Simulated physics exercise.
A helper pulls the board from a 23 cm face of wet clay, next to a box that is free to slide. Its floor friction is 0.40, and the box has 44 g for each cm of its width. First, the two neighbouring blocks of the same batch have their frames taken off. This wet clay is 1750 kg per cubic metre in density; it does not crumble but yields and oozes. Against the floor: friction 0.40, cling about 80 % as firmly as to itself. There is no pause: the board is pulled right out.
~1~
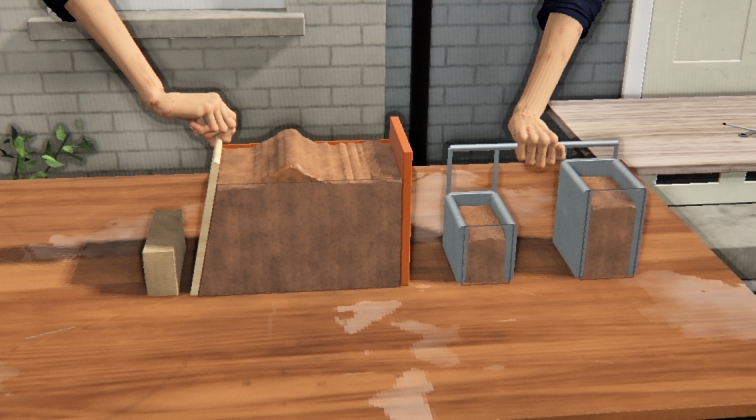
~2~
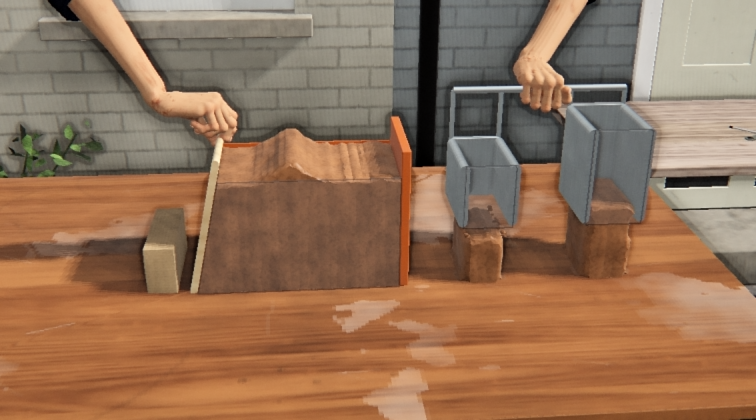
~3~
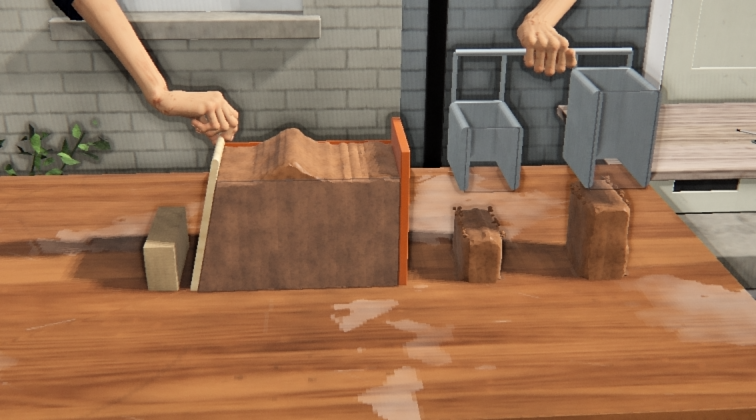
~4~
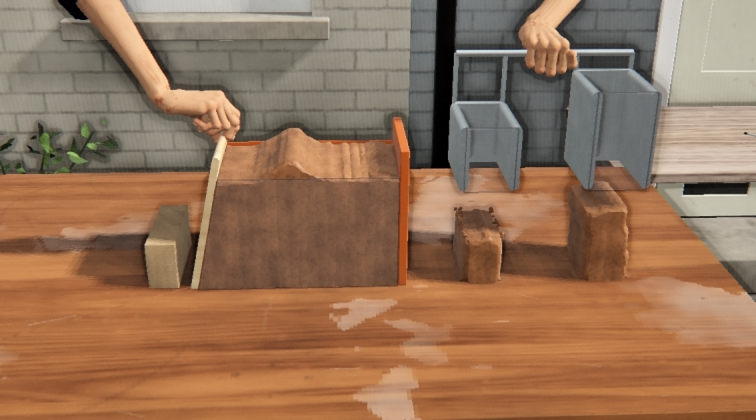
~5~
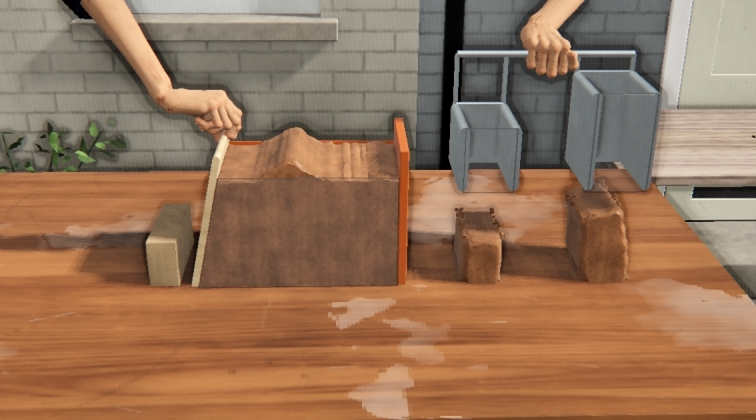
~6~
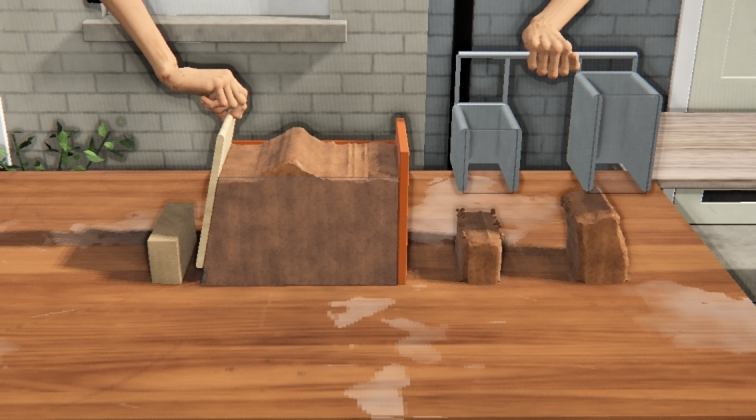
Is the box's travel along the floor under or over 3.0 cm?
Travel along the floor: Smaller than 3.0 cm.
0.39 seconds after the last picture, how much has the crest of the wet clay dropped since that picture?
0.0 cm.
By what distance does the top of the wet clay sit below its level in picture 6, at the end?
3.0 cm.
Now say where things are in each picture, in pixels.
Top of the board at (216, 184), not yet moved; top of the wet clay at (293, 167); blocks stand 10 cm, 16 cm (left to right), in the first picture.
Top of the board at (216, 183), not yet moved; top of the wet clay at (292, 166); blocks stand 10 cm, 16 cm (left to right), in the second picture.
Top of the board at (216, 181), not yet moved; top of the wet clay at (291, 165); blocks stand 10 cm, 16 cm (left to right), in the third picture.
Top of the board at (216, 180), not yet moved; top of the wet clay at (291, 164); blocks stand 10 cm, 16 cm (left to right), in the fourth picture.
Top of the board at (217, 178), not yet moved; top of the wet clay at (291, 163); blocks stand 10 cm, 16 cm (left to right), in the fifth picture.
Top of the board at (221, 156), moved 4.2 cm; top of the wet clay at (291, 163); blocks stand 10 cm, 15 cm (left to right), in the sixth picture.
Then, 0.18 s after the last picture, the box has not moved.
Then, 0.39 s after the last picture, the box has not moved.
Then, 0.61 s after the last picture, the box has not moved.
Then, 0.82 s after the last picture, the box has not moved.
Then, 1.54 s after the last picture, at the end, the box has not moved.
